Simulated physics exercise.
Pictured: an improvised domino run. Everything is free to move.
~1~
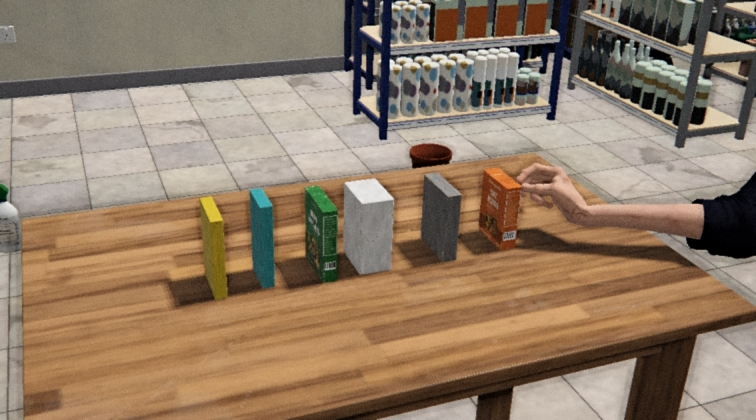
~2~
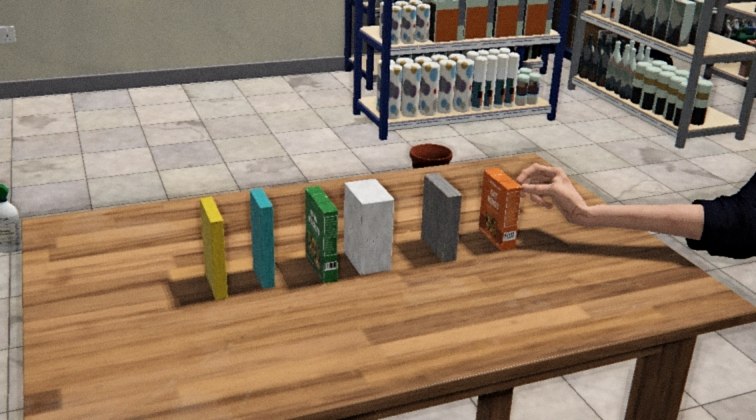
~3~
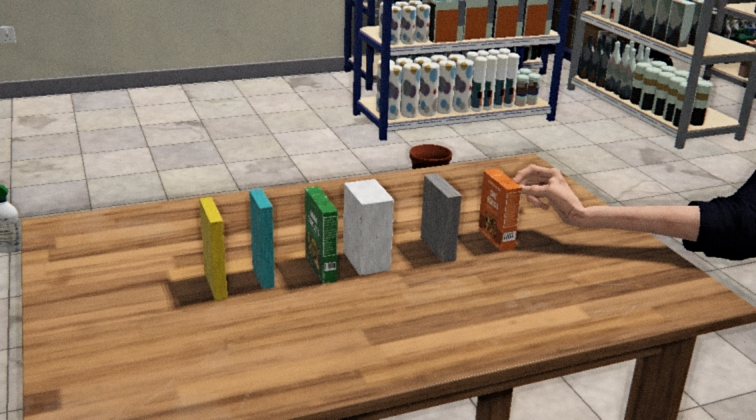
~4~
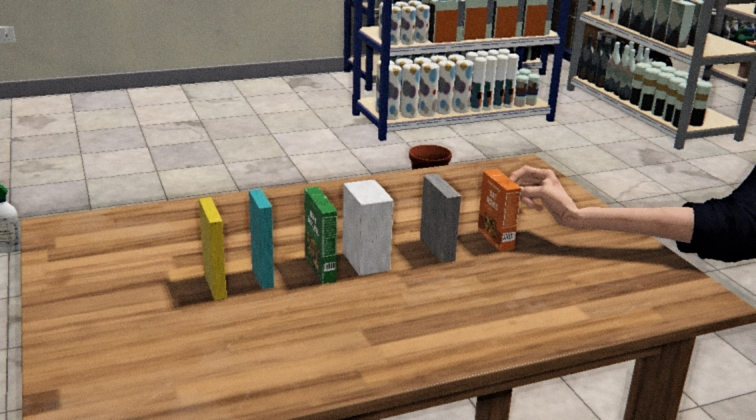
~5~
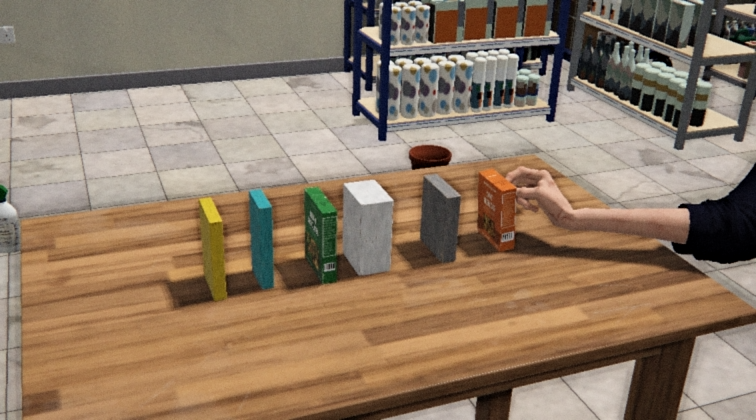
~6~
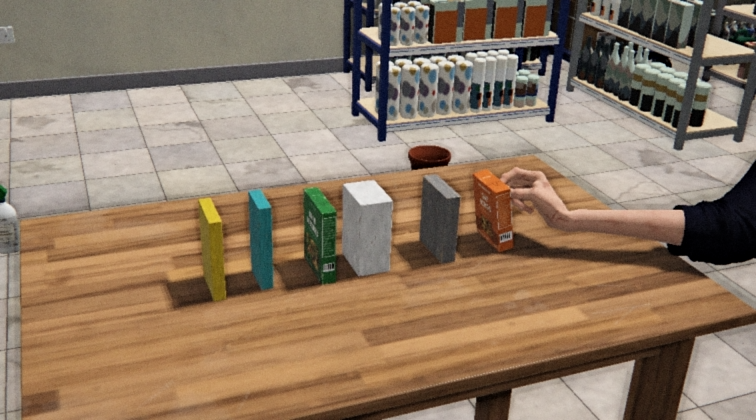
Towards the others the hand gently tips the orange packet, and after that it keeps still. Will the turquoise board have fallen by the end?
It survives.
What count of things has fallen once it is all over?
That adds up to 2 in total.
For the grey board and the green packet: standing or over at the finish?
The grey board tumbles, while the green packet stays up.
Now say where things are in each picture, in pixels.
The first picture shows turquoise board (262, 239); white block (368, 227).
The second picture shows grey board (440, 217); white block (368, 227).
The third picture shows green packet (321, 235); grey board (440, 218).
The fourth picture shows white block (367, 227); green packet (320, 235).
The fifth picture shows orange packet 4° over; grey board (439, 218); white block (367, 228).
The sixth picture shows orange packet 9° over; turquoise board (261, 240); green packet (320, 236).
Then, 0.50 s on from there, orange packet 59° over; grey board turned 16° from how it was put.
Then, 1.20 s on from there, orange packet 74° over; grey board turned 53° from how it was put; white block turned 4° from how it was put.
In the end, toppled on the table, grey board; the other 3 unmoved. At the end, from the last picture's camera, turquoise board near (261, 240).
